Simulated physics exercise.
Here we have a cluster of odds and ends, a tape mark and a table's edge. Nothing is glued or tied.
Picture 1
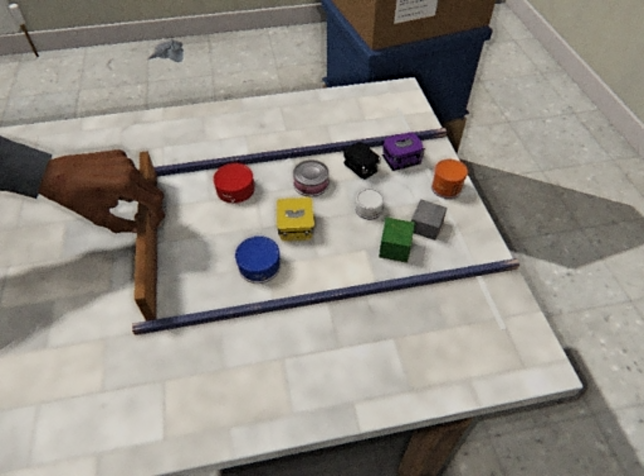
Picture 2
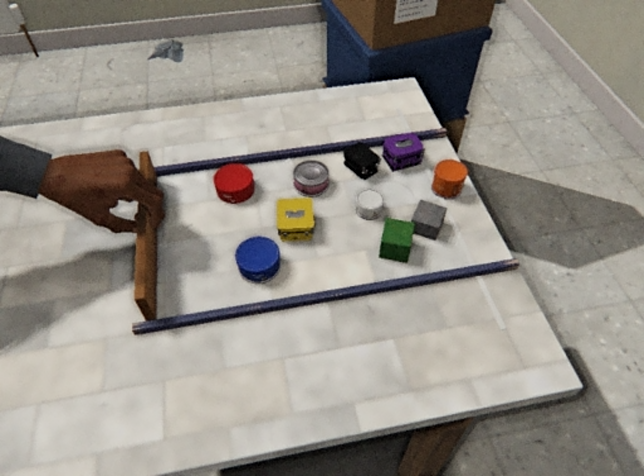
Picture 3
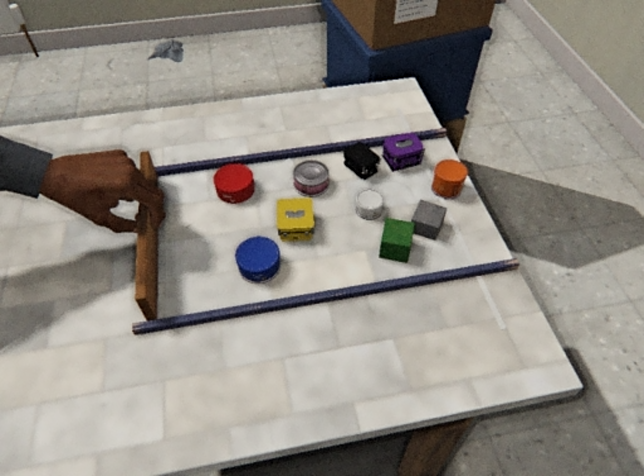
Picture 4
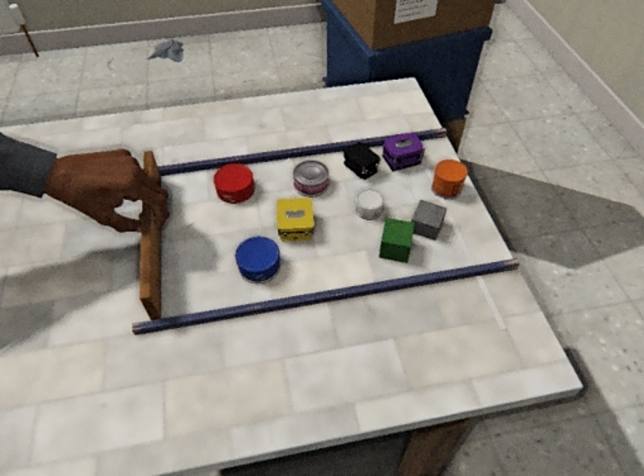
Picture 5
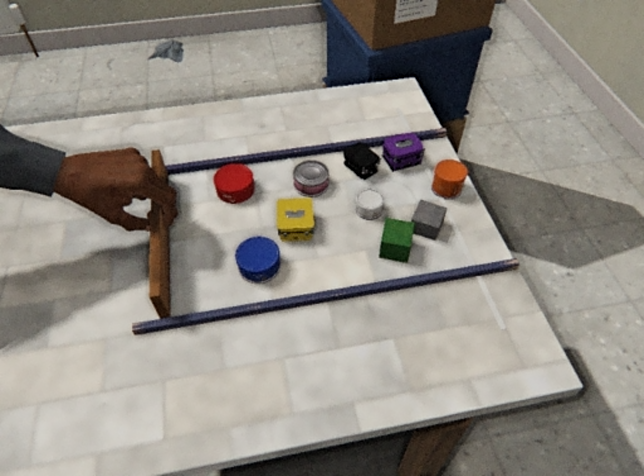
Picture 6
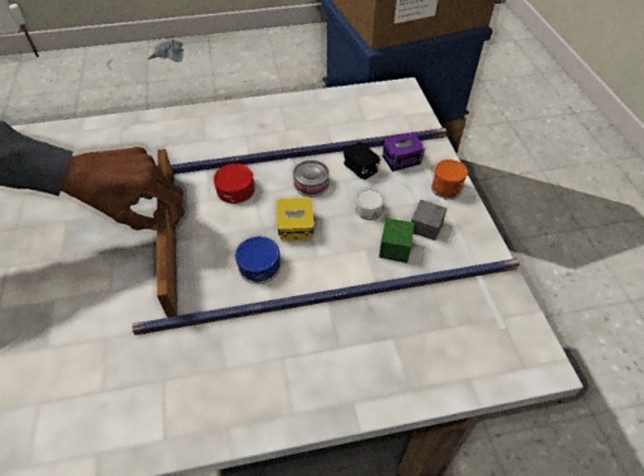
The clip opens on a pale tabletop where a hand grips a wooden board at the left end of two dark rails, with small colourful tins, pots and blocks spread between them. The board stays nearly still at first, then the hand slides it slightly right, while the objects remain in place.
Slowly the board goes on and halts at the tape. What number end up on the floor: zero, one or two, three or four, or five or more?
The number that fall off is five or more.
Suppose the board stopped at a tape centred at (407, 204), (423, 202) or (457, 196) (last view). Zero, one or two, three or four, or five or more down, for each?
Taking them in turn, one to two; one to two; five or more.
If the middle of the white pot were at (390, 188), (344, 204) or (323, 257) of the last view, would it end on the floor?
Place by place, it is lost; tumbles off; survives.
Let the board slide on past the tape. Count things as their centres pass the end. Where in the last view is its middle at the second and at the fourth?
Its middle is around (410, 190) and later (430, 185).
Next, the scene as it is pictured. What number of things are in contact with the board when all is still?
In contact: 4.
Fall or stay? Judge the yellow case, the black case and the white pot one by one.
The yellow case remains up; the black case goes over; the white pot drops off.
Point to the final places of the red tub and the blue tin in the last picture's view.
About (440, 149), and the other about (477, 221).
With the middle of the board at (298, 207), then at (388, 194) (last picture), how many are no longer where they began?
By then 5, and 10.
Soon after, none off yet; orange pot at rest near (449, 180); purple case at rest near (403, 151); grey block at rest near (428, 220).
In the end, the number that fall off is five or more; gone, pink tin, white pot, black case, grey block, purple case and orange pot.
